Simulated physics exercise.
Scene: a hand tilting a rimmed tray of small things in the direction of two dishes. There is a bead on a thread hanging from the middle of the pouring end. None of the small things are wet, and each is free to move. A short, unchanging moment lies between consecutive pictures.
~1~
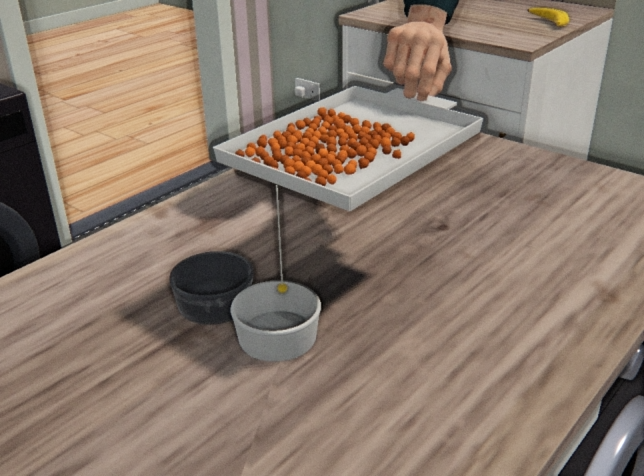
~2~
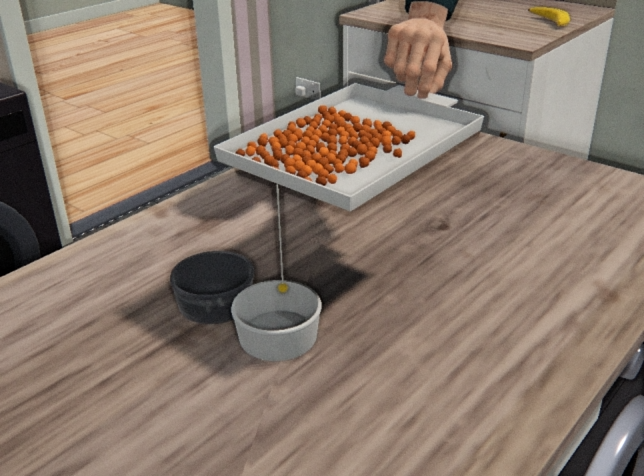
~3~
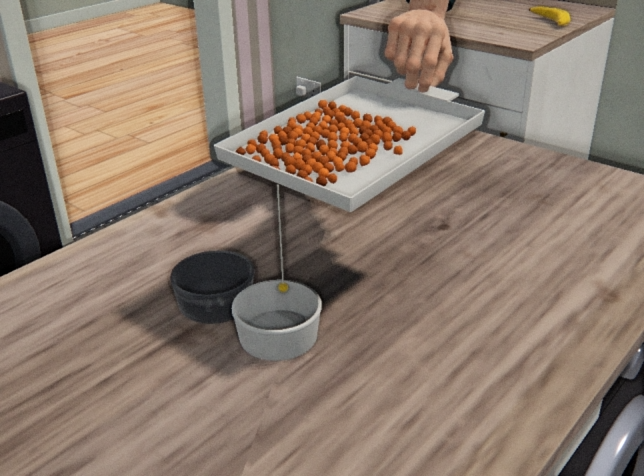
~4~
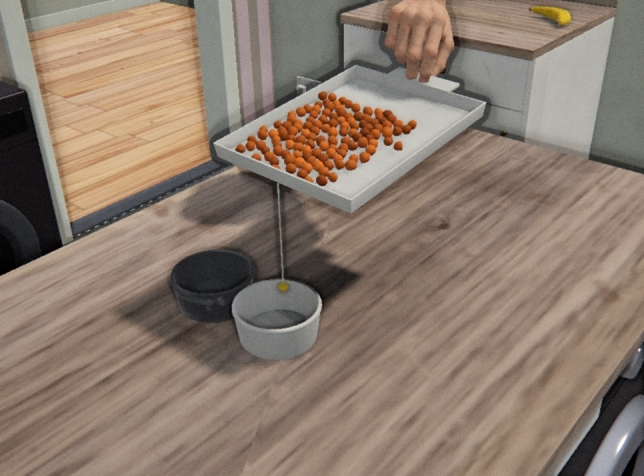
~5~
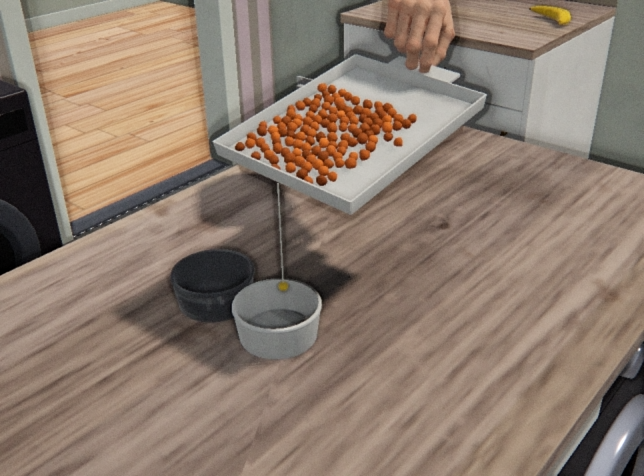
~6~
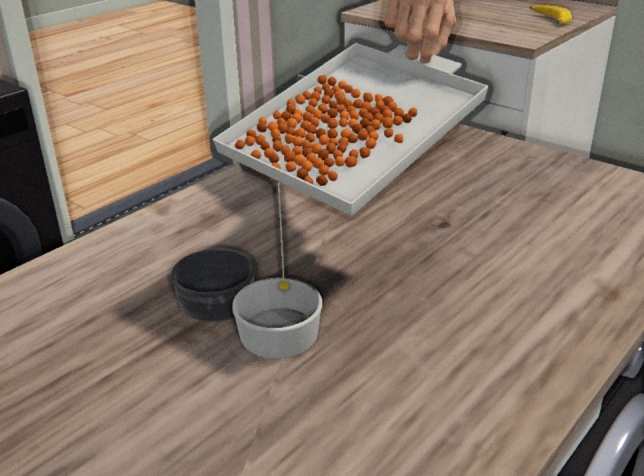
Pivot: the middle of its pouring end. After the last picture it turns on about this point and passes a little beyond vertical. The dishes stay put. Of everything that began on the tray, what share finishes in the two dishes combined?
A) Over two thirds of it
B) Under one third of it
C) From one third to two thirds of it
The answer is B.
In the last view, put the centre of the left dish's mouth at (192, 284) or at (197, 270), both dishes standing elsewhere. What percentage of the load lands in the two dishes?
In order: 40 percent and 10 percent.
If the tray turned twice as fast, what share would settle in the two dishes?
It comes to 10 per cent or so.
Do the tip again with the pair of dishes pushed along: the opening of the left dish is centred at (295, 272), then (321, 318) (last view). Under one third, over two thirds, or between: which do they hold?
Try 1 - under a third; try 2 - the middle third.
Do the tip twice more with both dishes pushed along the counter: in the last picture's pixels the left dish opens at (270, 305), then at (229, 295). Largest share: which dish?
On the first try it would be the one on the right, and on the second the one on the right.
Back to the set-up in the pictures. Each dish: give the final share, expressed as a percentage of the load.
0 % left, 10 % right.
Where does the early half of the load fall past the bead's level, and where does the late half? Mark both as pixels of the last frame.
Early half (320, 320), late half (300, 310).
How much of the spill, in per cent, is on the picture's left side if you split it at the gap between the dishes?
Roughly 30 %.
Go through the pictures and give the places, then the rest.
In the first frame, corners of the pouring end at (216, 147) and (350, 195), level; middle of the load at (332, 142), coated peanuts; left dish at (183, 303); right dish at (247, 339); bead on its thread at (282, 288).
In the second frame, corners of the pouring end at (217, 146) and (350, 195), level; middle of the load at (332, 141).
In the third frame, corners of the pouring end at (217, 145) and (351, 196), tipped barely, lowest at the right corner; middle of the load at (333, 137).
In the fourth frame, corners of the pouring end at (216, 143) and (351, 198), tipped a little, lowest at the right corner; middle of the load at (333, 132).
In the fifth frame, corners of the pouring end at (216, 141) and (350, 200), tipped a little, lowest at the right corner; middle of the load at (332, 128).
In the sixth frame, corners of the pouring end at (216, 139) and (351, 202), tipped a little, lowest at the right corner; middle of the load at (332, 123); left dish at (184, 300); right dish at (248, 336).
Soon, tray tipped steeply; all on the tray.
A while on, tray tipped right over; all on the tray.
Towards the end, tray tipped past a quarter turn; a small part in the right dish; most outside both.
Finally, tray tipped past a quarter turn; a small part in the right dish; none in the left dish; most outside both.
